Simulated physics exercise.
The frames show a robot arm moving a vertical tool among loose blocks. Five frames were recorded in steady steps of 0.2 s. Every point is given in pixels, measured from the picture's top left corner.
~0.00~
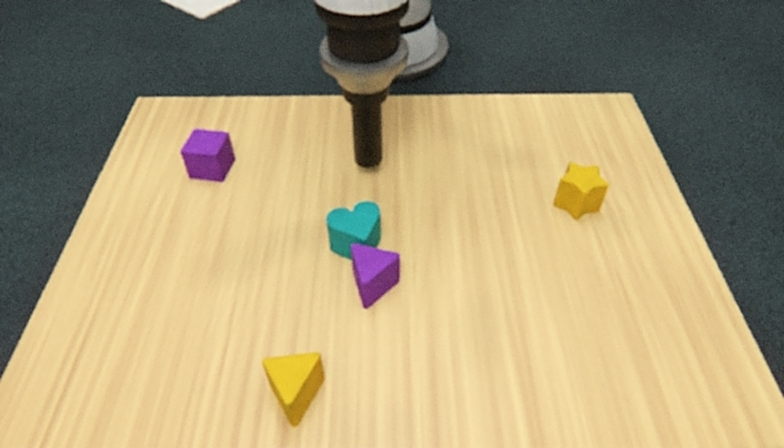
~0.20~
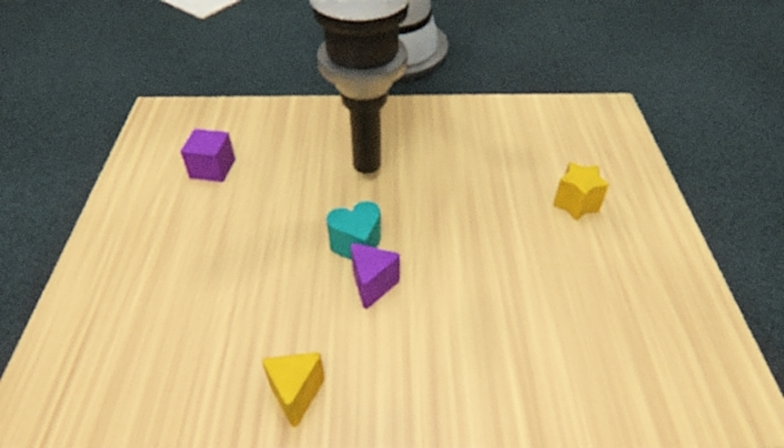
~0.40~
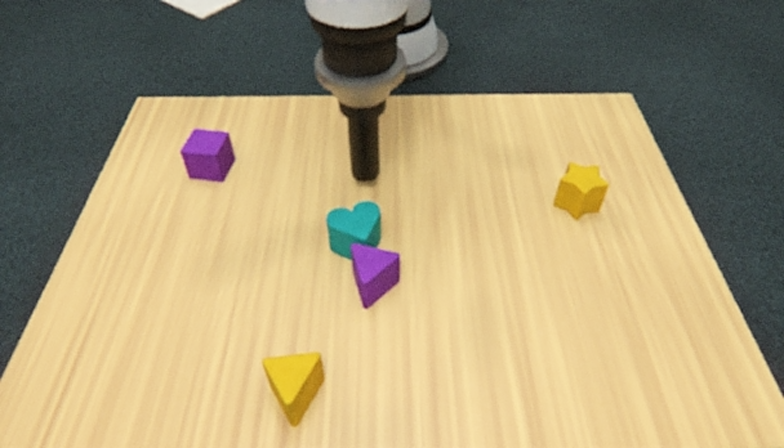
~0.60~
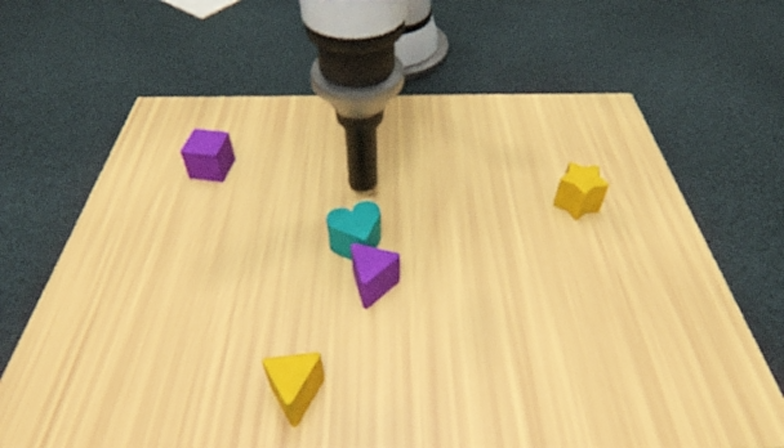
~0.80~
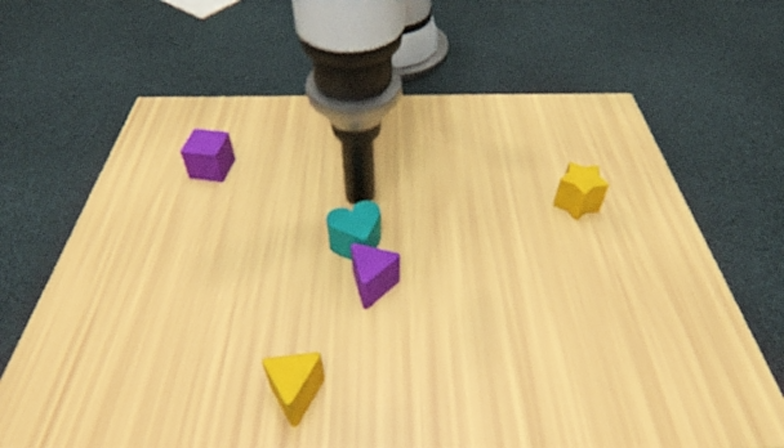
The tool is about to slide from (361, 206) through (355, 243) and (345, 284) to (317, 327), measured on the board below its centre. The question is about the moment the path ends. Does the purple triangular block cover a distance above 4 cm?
In short: Yes.
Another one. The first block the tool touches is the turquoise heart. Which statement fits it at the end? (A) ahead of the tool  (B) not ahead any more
My pick is A.
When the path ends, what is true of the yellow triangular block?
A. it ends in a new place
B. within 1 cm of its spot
(A)
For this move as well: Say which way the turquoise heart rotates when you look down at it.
In a top view, it turns clockwise.
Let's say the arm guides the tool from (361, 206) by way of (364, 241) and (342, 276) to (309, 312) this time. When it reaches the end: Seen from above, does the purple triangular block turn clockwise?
No, that is not what happens.
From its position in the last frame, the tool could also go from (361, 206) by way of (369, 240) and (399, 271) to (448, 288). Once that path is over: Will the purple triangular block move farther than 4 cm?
No, I don't think so.
What follows on the original path. One third of the way, tool (354, 234); turquoise heart (345, 245), turned 20° clockwise; purple triangular block (367, 273), turned 50° anticlockwise.
Two thirds of the way, tool (344, 274); turquoise heart (331, 286), turned 35° clockwise; purple triangular block (372, 303), turned 75° anticlockwise.
At the end, tool (315, 317); yellow triangular block (284, 384); turquoise heart (301, 334), turned 30° clockwise; purple triangular block (373, 307), turned 80° anticlockwise.
